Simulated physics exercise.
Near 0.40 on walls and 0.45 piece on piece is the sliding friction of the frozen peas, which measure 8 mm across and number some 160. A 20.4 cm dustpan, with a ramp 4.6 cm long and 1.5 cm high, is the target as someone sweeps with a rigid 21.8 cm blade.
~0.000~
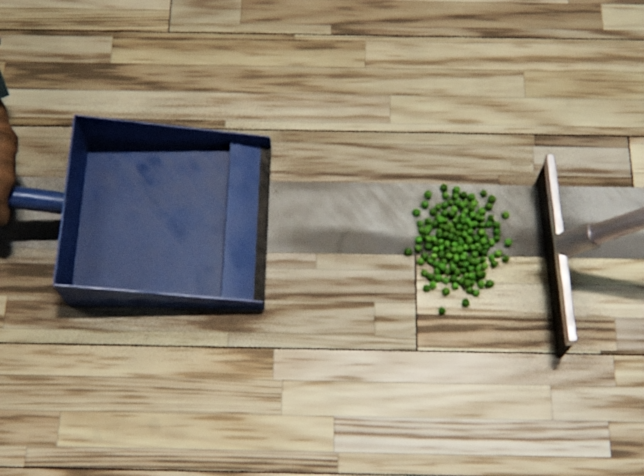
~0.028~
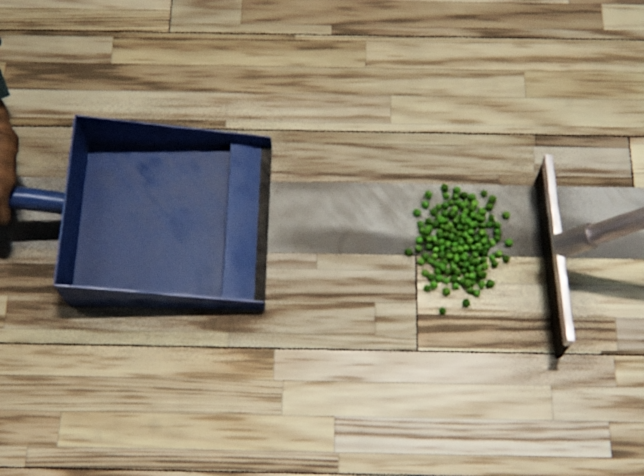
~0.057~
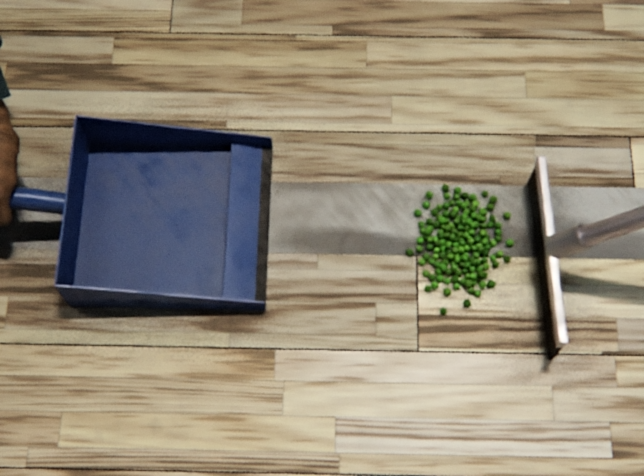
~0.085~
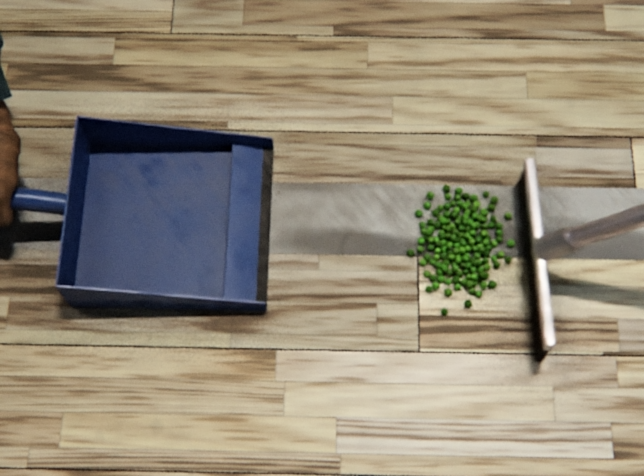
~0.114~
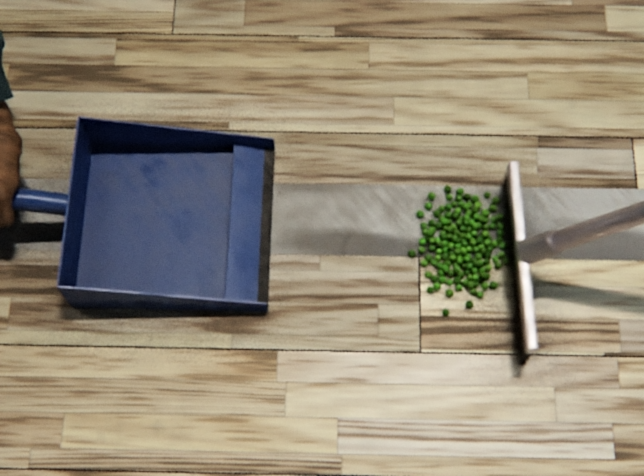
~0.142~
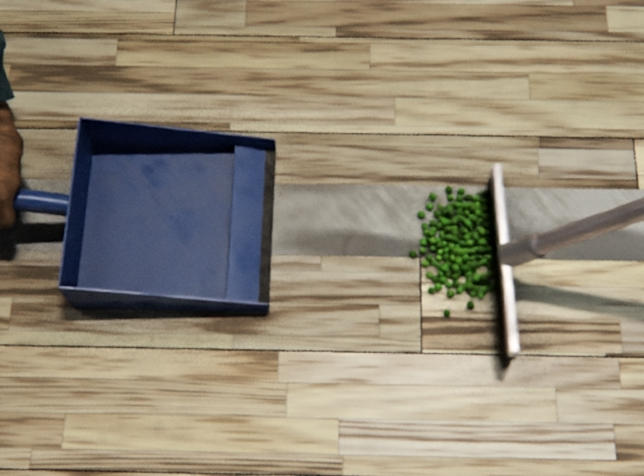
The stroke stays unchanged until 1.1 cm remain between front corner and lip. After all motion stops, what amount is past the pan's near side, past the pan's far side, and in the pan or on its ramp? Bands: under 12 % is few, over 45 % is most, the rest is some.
Past the pan's near side: Some; past the pan's far side: Few; in the pan or on its ramp: Some.
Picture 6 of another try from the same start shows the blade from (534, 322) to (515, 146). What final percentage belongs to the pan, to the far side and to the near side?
That ends as pan 20, far 15, and near 10.
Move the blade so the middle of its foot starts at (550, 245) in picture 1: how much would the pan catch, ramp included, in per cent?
I'd estimate about 40 per cent.
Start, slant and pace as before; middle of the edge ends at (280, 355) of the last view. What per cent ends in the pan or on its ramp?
Share caught: Approx. 20 %.
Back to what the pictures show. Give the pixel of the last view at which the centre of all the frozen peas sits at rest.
(261, 268).
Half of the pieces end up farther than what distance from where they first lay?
Median: Approx. 24 cm.
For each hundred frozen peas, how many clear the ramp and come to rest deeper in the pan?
Roughly 10 percent.
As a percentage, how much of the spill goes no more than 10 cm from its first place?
Near 0 per cent.
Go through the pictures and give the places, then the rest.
Blade from (570, 341) to (549, 162), moved 0.0 cm, 0 of the pieces shifted so far; middle of the pieces at (461, 240); pan at (156, 223), in the first picture.
Blade from (568, 341) to (547, 162), moved 0.3 cm, 0 of the pieces shifted so far; middle of the pieces at (461, 240), in the second picture.
Blade from (561, 343) to (540, 164), moved 1.2 cm, 0 of the pieces shifted so far; middle of the pieces at (462, 241), in the third picture.
Blade from (548, 345) to (528, 166), moved 2.6 cm, 0 of the pieces shifted so far; middle of the pieces at (463, 241), in the fourth picture.
Blade from (531, 348) to (512, 169), moved 4.7 cm, 3 of the pieces shifted so far; middle of the pieces at (464, 242), in the fifth picture.
Blade from (513, 352) to (495, 172), moved 6.7 cm, 70 of the pieces shifted so far; middle of the pieces at (462, 243); pan at (161, 226). The blade's pace is about 0.73 m/s, heading 9 degrees towards the viewer's side, in the sixth picture.
After 0.32 s, middle of the blade 13 cm from the lip; 0 % over the lip, far side 0 %, near side 10 %.
After 0.43 s, middle of the blade 5 cm from the lip; 0 % over the lip, far side 5 %, near side 15 %.
Then, at 0.68 s, middle of the blade 2 cm from the lip; 45 % over the lip, far side 5 %, near side 20 %.
At rest (1.6 s), near side 20 %, far side 5 %, pan 40 %, in front of the lip or behind the blade 35 %.
